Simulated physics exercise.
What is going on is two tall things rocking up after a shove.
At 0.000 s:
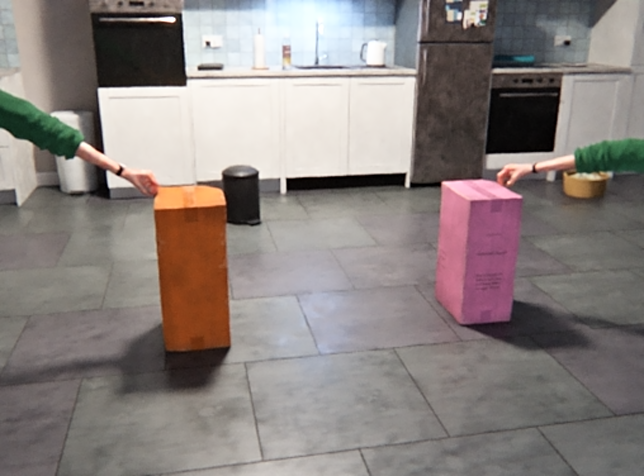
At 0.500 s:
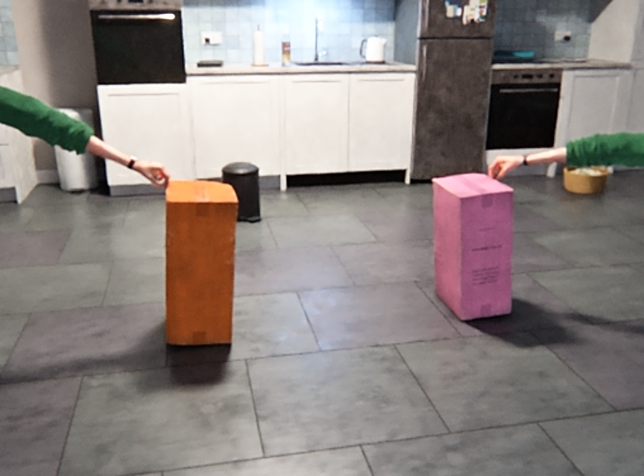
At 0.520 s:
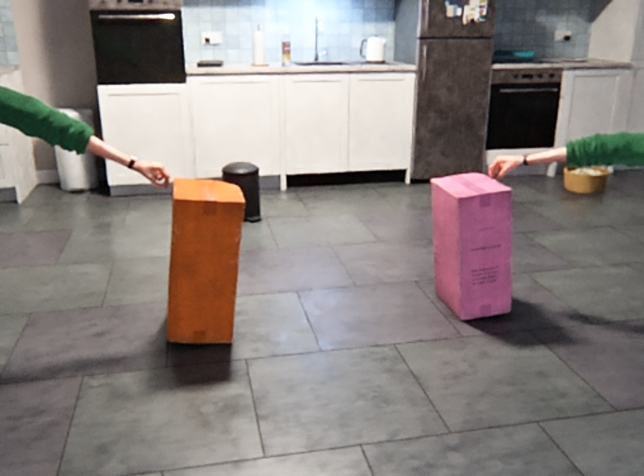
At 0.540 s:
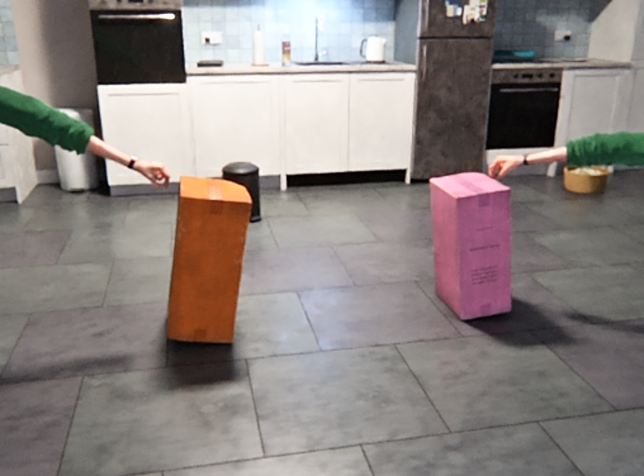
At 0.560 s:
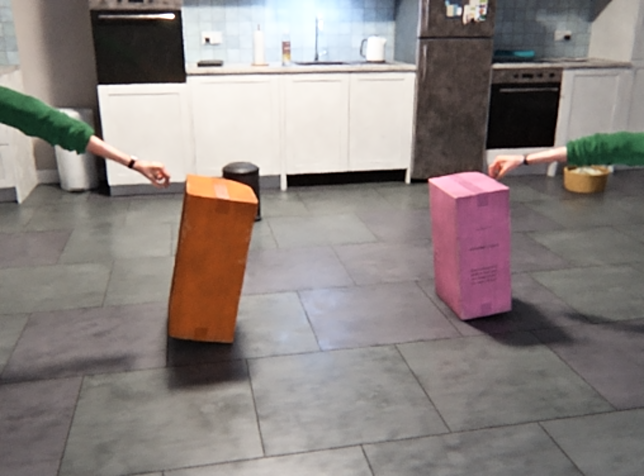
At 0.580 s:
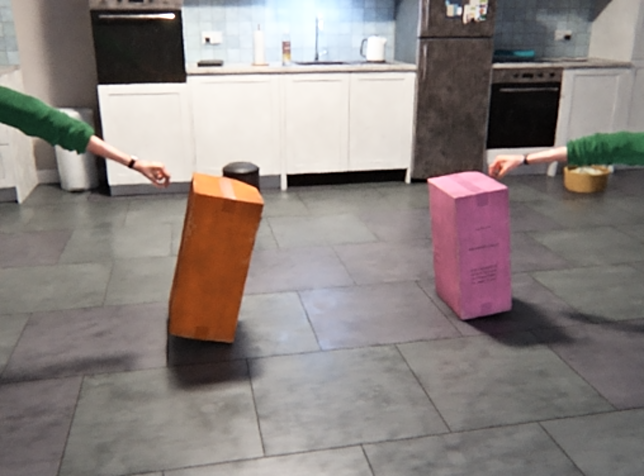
In a kitchen with a grey tiled floor, two green-sleeved arms push the tops of an upright orange parcel and pink box; the parcel tilts steadily rightward away from the hand, while the box leans slightly left.
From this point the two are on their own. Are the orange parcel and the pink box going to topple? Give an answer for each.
Finally the orange parcel tumbles over, while the pink box stays upright.
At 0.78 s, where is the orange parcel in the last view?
Roughly at pixel (240, 255).
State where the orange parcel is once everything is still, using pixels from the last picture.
Around (301, 292).
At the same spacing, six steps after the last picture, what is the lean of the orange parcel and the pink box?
Estimated tilts, in order: About 25° then about 6°.
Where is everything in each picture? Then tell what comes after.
The first frame shows orange parcel (194, 266) upright; pink box (476, 251) upright.
The second frame shows orange parcel (199, 261) 4° off upright; pink box (472, 245) 5° off upright.
The third frame shows orange parcel (203, 260) 7° off upright; pink box (471, 245) 6° off upright.
The fourth frame shows orange parcel (206, 259) 9° off upright; pink box (470, 245) 6° off upright.
The fifth frame shows orange parcel (210, 258) 12° off upright; pink box (470, 244) 7° off upright.
The sixth frame shows orange parcel (213, 257) 14° off upright; pink box (470, 244) 7° off upright.
After 0.78 s, orange parcel 33° off upright near (240, 255); pink box 3° off upright near (474, 245).
After 0.98 s, orange parcel 61° off upright near (275, 266); pink box 4° off upright near (481, 244).
After 1.14 s, orange parcel on its side near (300, 289); pink box upright near (475, 246).
In the end (3.5 s), the orange parcel falls over, near (301, 292); the pink box rocks back upright, near (477, 246).
